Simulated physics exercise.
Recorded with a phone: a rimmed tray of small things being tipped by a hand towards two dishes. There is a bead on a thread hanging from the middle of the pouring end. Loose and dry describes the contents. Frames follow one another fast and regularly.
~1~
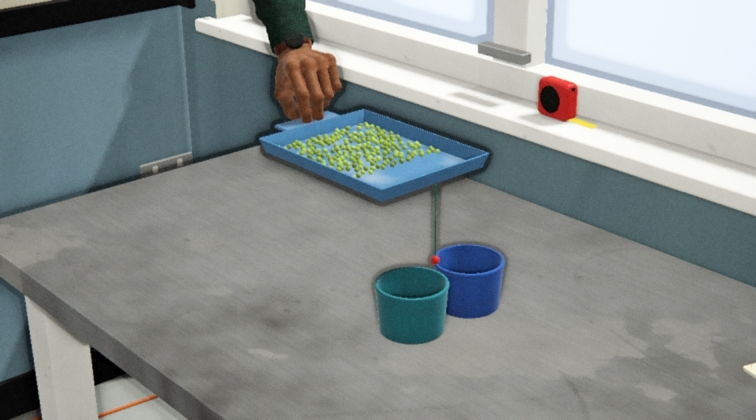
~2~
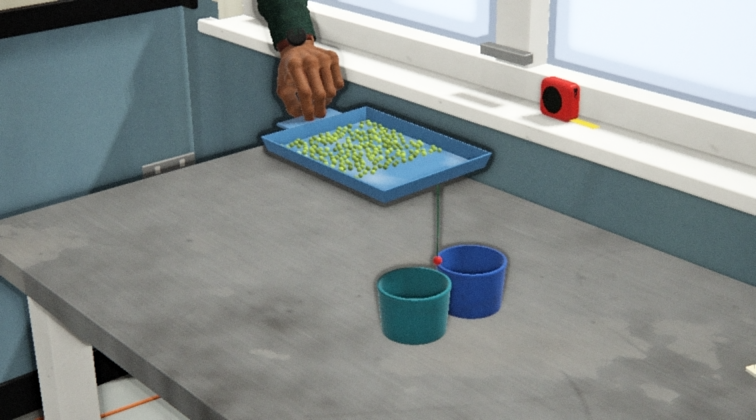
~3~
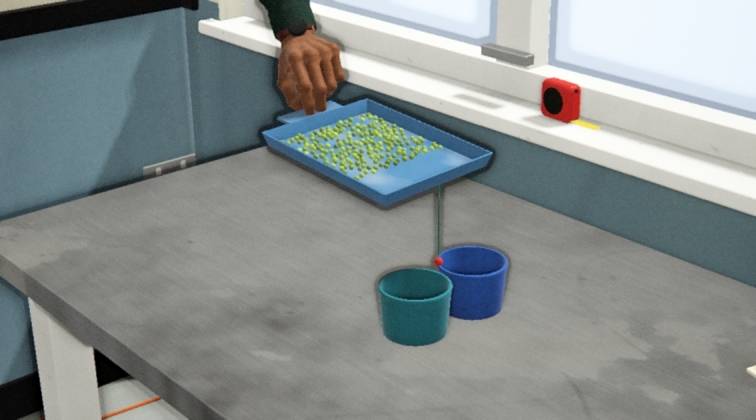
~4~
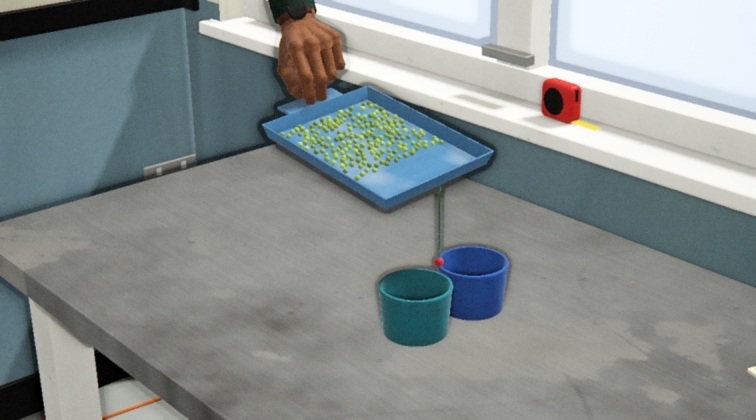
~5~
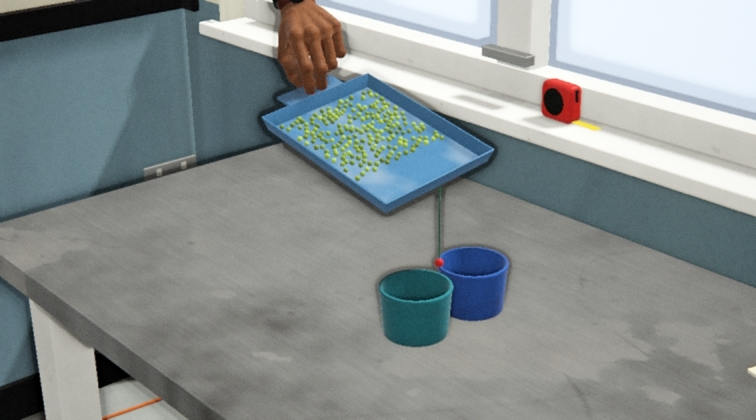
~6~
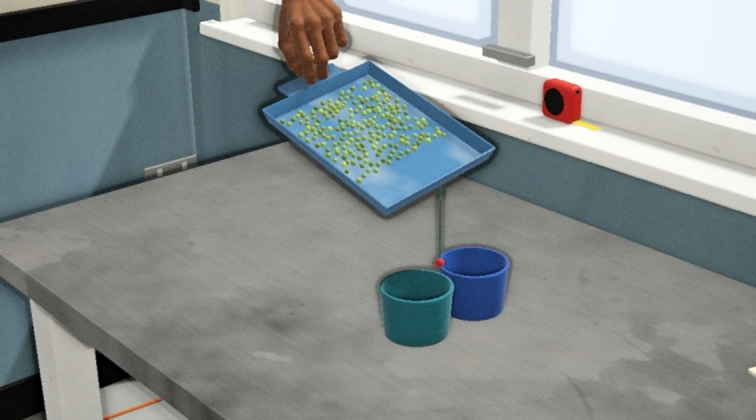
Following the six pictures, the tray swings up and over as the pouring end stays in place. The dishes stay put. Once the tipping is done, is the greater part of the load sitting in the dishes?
The dishes end up holding not even half.
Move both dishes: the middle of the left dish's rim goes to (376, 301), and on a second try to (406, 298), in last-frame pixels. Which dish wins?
One: The left-side dish. Two: The left-side dish.
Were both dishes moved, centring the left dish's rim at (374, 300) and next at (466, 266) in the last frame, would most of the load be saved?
Try 1: In excess of half; try 2: Not up to half.
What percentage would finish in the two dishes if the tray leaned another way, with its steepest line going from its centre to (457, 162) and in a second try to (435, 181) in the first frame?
Around 80 percent for the first aim and around 30 percent for the second.
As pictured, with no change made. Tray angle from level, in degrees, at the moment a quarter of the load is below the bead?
I'd put it at about 65 degrees.
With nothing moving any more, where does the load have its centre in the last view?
Roughly at (395, 349), give or take.
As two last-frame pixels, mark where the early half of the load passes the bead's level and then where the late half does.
Roughly at (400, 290) first, and then at (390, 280).
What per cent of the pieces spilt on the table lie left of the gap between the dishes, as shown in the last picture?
Around 80 %.
Just after the last frame, tray tipped steeply; roughly half on the tray; just a few in the left dish; roughly a quarter outside both; roughly a quarter in the air.
A moment on, tray tipped past a quarter turn; just a few on the tray; roughly a quarter in the left dish; roughly two thirds outside both; about a tenth in the air.
Further on, tray tipped past a quarter turn; roughly a third in the left dish; roughly two thirds outside both.
When it is over, tray tipped past a quarter turn; roughly a third in the left dish; not one in the right dish; roughly two thirds outside both.
